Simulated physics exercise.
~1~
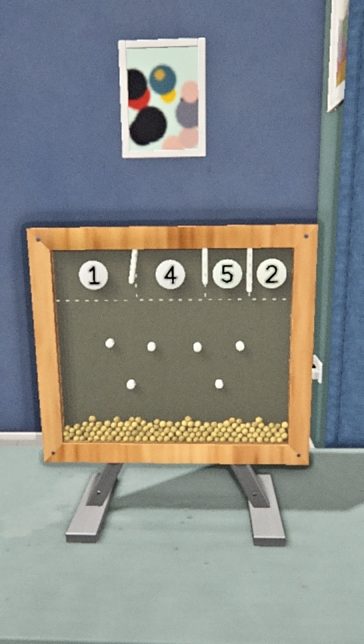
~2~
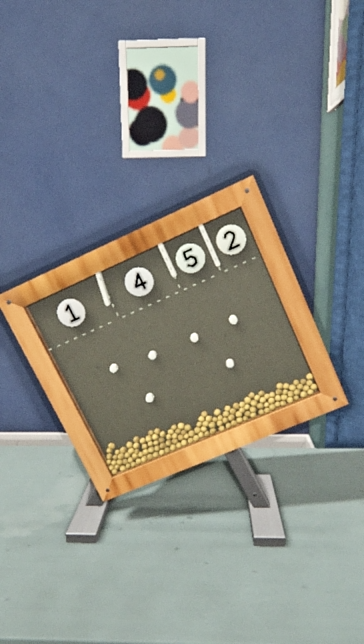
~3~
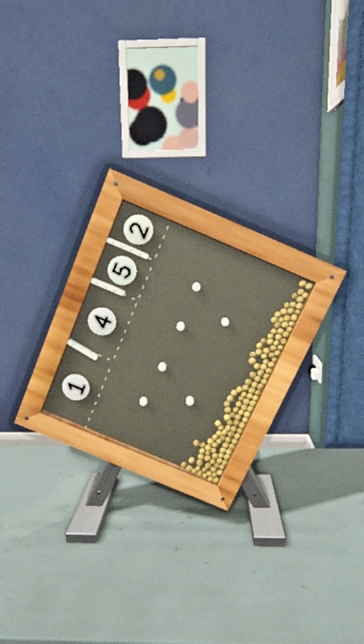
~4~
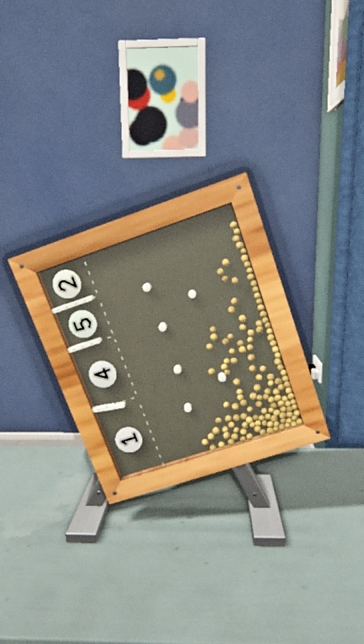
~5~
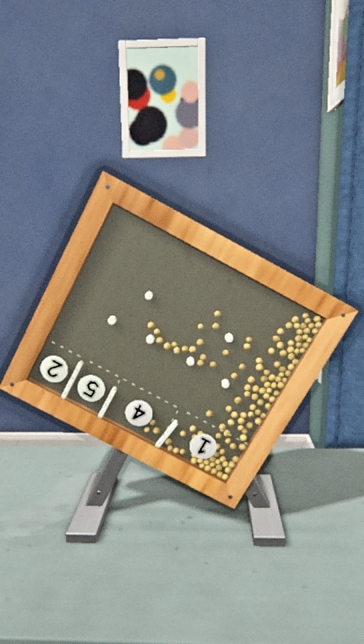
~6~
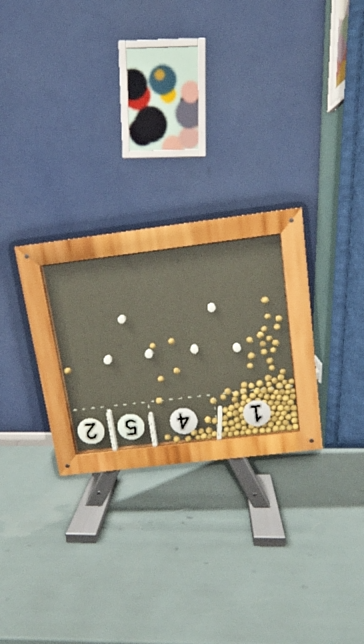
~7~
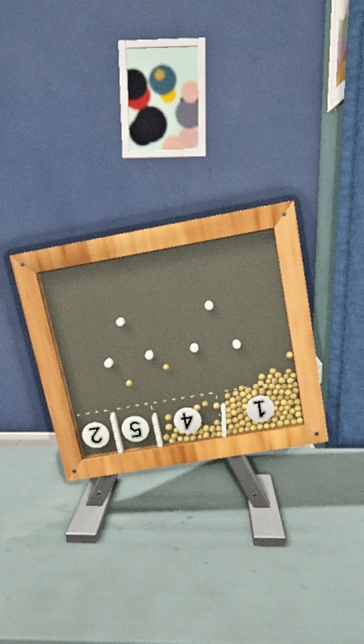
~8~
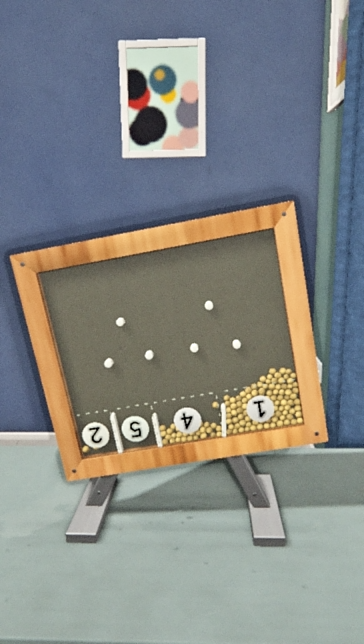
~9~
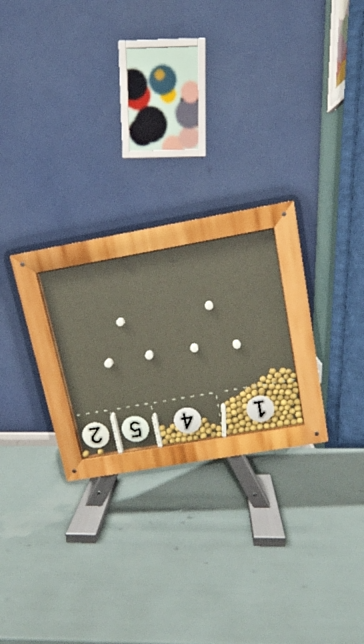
Wood-framed box of pale beads turning anticlockwise until nearly upside down, beads sliding past pegs and settling mostly in pocket one.
